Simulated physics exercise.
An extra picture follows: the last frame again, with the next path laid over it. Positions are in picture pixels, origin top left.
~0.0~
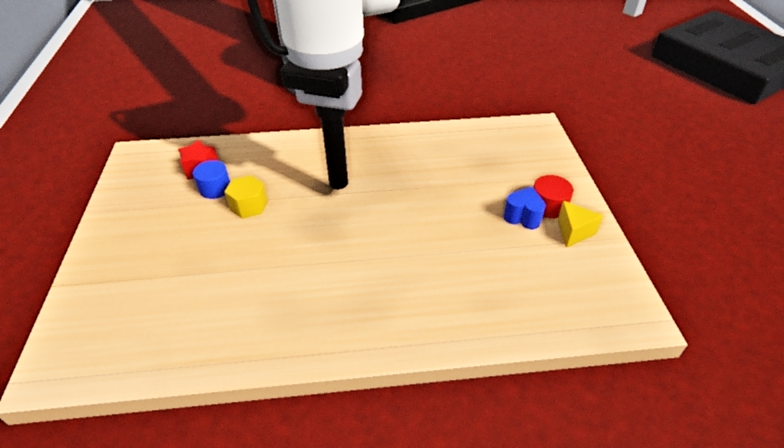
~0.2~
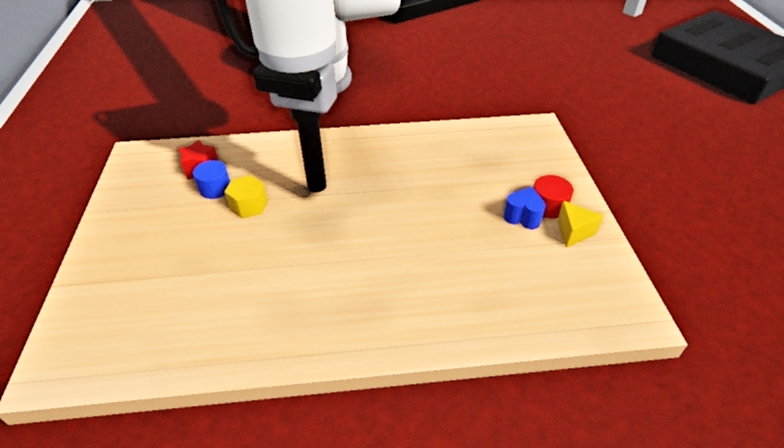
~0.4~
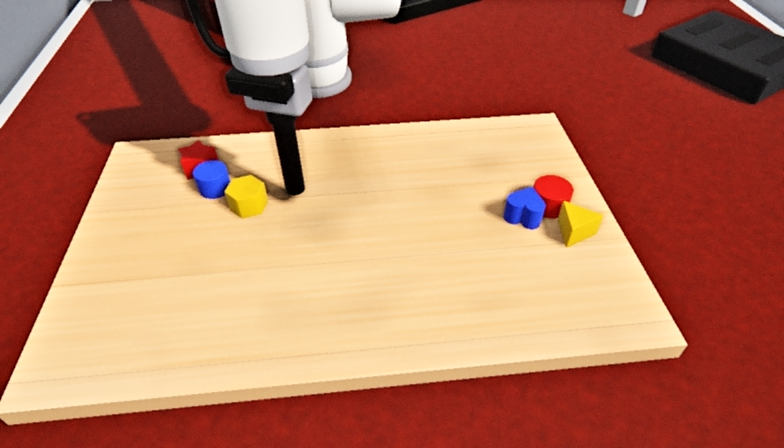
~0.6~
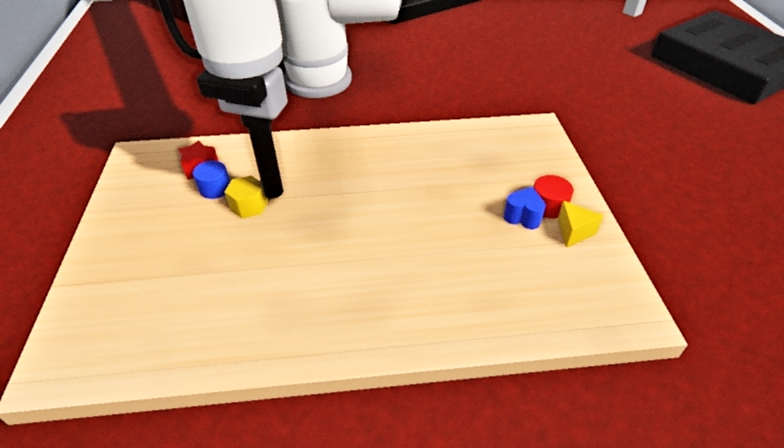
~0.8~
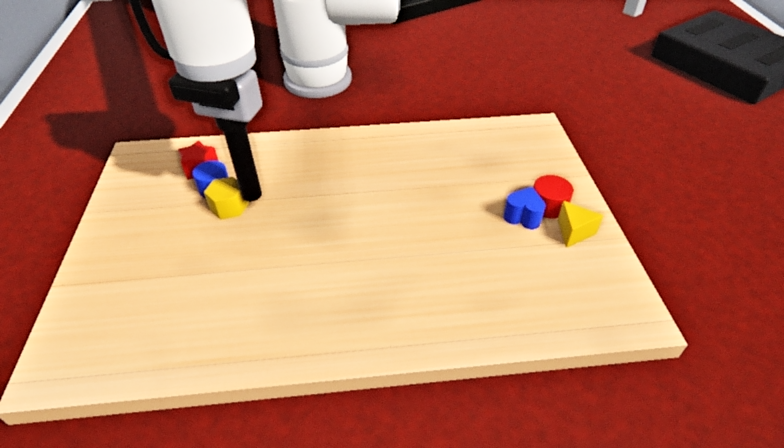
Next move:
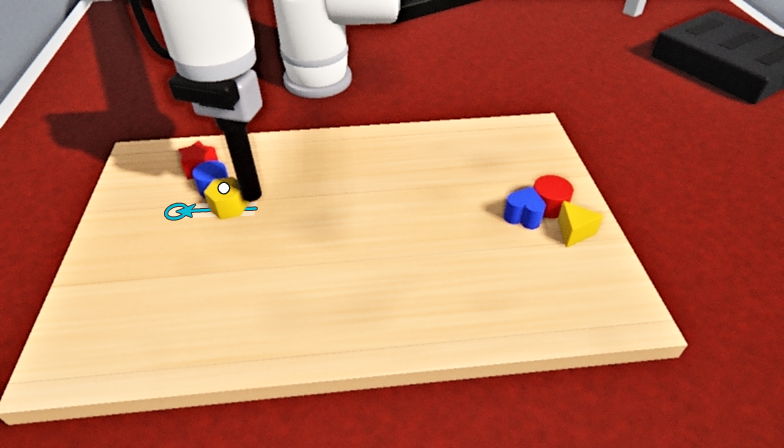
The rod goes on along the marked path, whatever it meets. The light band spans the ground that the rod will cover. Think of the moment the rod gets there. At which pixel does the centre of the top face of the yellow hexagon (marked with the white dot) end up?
It is at (140, 195).
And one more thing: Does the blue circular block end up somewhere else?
In short: Yes.
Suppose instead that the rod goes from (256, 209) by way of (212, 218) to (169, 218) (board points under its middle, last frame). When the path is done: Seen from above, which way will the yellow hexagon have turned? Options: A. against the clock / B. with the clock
B: With the clock.
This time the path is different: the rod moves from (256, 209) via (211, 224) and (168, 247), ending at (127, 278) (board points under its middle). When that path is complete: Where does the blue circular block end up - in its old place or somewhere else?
That block will keep its spot.
The line goes in a line from (256, 209) to (176, 212); the dot is on the yellow hexagon.
What follows on the original path. One third of the way, rod at (224, 196); blue circular block at (202, 168); yellow hexagon at (195, 191).
Two thirds of the way, rod at (197, 197); blue circular block at (201, 168); yellow hexagon at (167, 193).
At the end, rod at (171, 198); red star-shaped block unmoved; blue circular block at (201, 168); yellow hexagon at (140, 195), turned 15° anticlockwise.
